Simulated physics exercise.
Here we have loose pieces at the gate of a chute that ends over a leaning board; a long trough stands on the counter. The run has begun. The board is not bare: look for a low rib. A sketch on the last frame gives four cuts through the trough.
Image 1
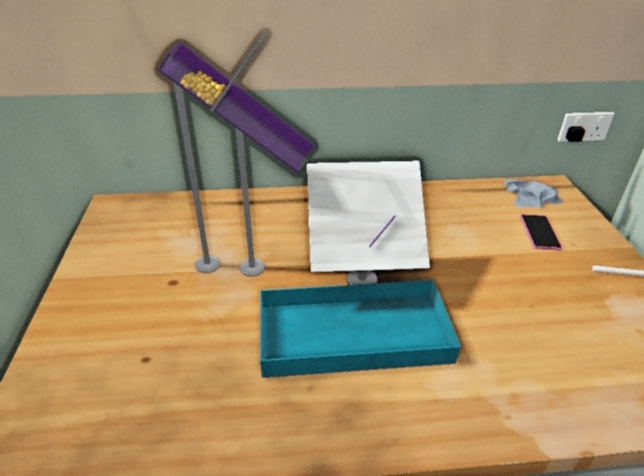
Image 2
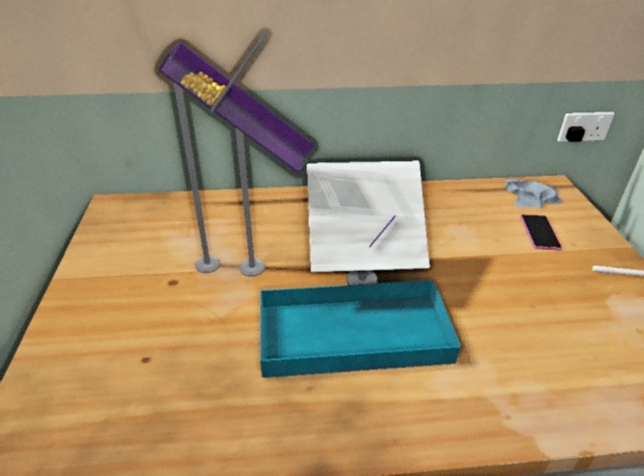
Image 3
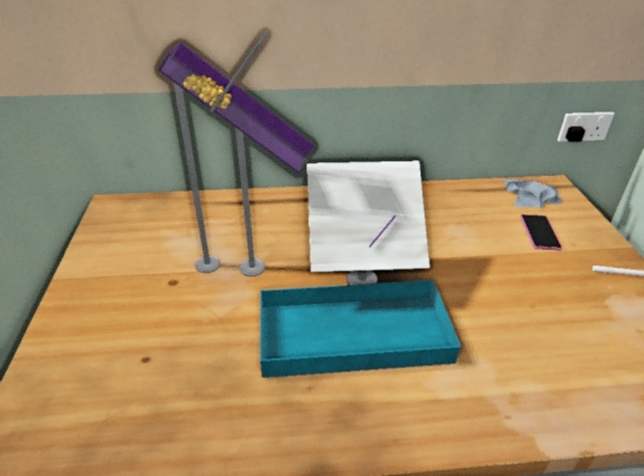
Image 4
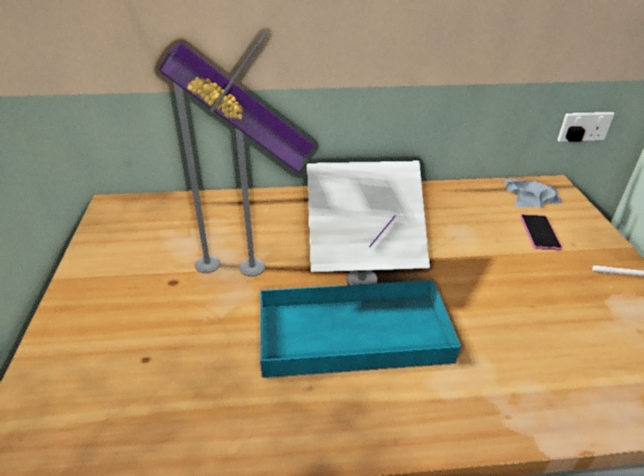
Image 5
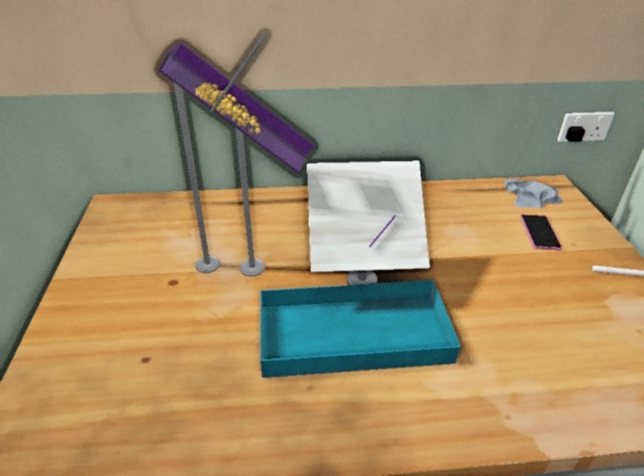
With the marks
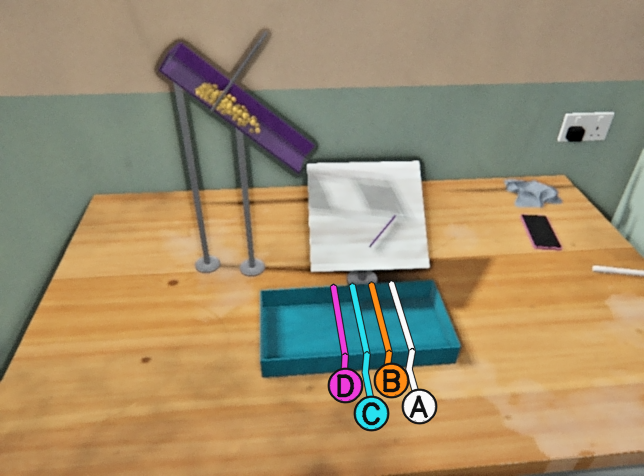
Yellow puffed balls sliding down a sloping purple chute past its gate, above a tilted white board and an empty teal trough.
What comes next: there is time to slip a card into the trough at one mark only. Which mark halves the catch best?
Line C.
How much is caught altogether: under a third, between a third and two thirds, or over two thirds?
Over two thirds.
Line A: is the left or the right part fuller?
Left.
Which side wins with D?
More lands on the right.
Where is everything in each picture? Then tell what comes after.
The first picture shows load behind the gate at (207, 85), puffed corn balls; lip of the chute at (301, 166), sloping fairly steeply.
The second picture shows middle of the board at (367, 214), tilted fairly steeply; middle of its low edge at (371, 269); of its high edge at (363, 163).
The third picture shows front corners of the trough at (261, 360) and (460, 346), empty; front of the load at (228, 102).
The fourth picture shows middle of the load at (216, 93); its front at (240, 117), about a quarter of the way to the lip; rib from (396, 215) to (371, 245).
The fifth picture shows middle of the load at (227, 102); its front at (257, 131), about half of the way to the lip.
On the marked copy, line A crosses the front rim at (411, 350); line B crosses the front rim at (388, 351); line C crosses the front rim at (366, 353); line D crosses the front rim at (345, 354).
With A, of what is caught, all on the left of the divider, none on the right.
With B, of what is caught, nearly all on the left of the divider, a small part on the right.
With C, of what is caught, about half on the left of the divider, about half on the right.
With D, of what is caught, a small part on the left of the divider, nearly all on the right.
